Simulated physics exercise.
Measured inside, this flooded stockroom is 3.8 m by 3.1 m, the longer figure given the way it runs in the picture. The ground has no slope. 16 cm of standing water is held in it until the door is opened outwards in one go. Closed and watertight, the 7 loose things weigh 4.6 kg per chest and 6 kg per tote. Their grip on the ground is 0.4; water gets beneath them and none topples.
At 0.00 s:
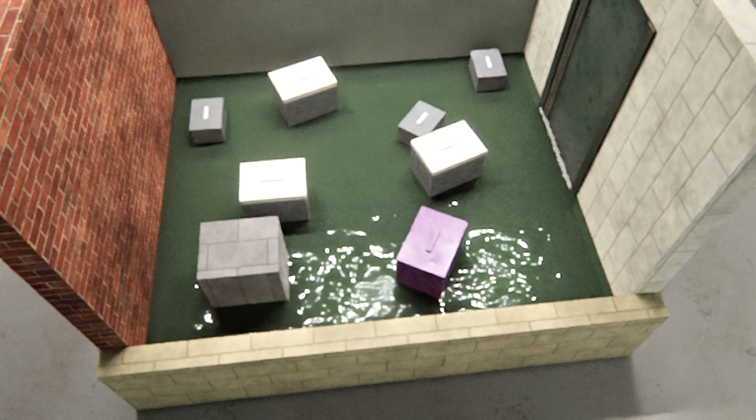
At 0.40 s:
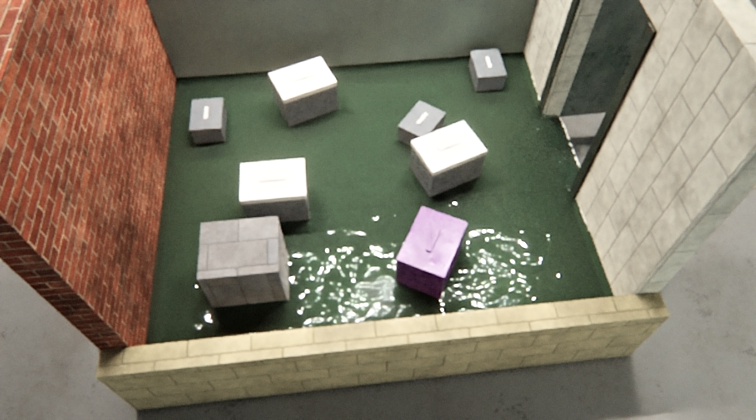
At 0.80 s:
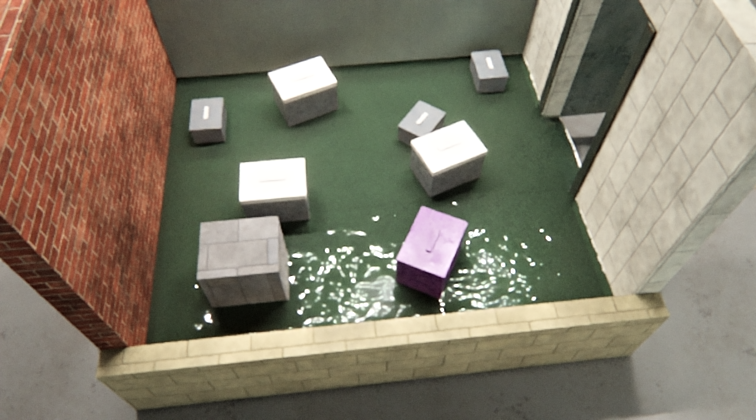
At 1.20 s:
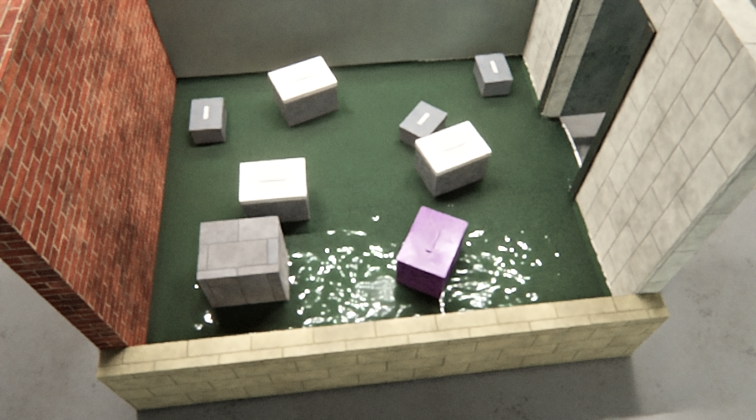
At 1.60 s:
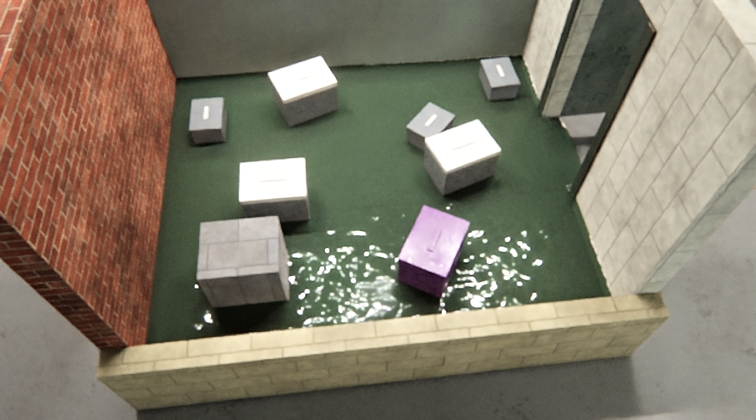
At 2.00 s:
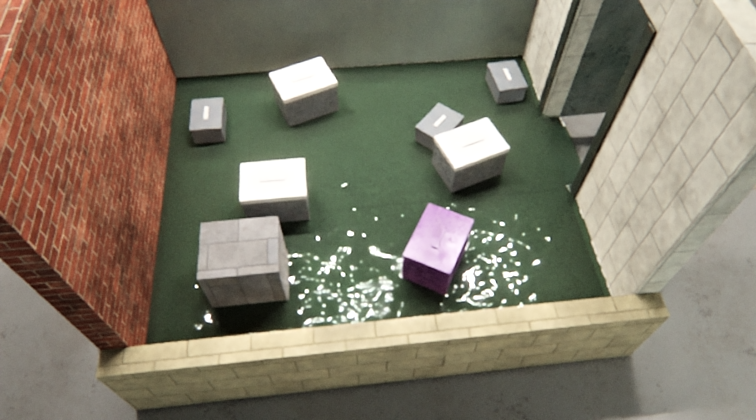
Flooded stockroom with boxes standing in dark green water, a door opening at right, then several right-hand boxes shifting slightly rightward.
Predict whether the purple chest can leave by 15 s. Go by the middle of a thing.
Out.
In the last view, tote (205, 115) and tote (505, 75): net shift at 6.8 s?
In order: 20 cm, then gone out.
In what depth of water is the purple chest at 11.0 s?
Depth: About 8 cm.
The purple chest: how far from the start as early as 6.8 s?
Around 80 centimetres.
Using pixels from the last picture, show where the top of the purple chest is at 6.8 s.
The top should be near pixel (509, 206).
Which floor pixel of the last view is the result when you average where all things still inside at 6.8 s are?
Mean position approx. (354, 172).
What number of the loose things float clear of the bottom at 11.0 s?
Tally: 4 of them.
After 3.0 s the purple chest is near (458, 232), 0.2 m from its start, afloat; 0 of 7 are out; 7 afloat.
After 6.8 s the purple chest is near (509, 206), 0.7 m from its start, afloat; 3 of 7 are out; 4 afloat.
After 11.0 s the purple chest is near (583, 145), 1.8 m from its start, afloat; 3 of 7 are out; 4 afloat.
After 15.0 s the purple chest has gone out; 4 of 7 are out; 3 afloat.
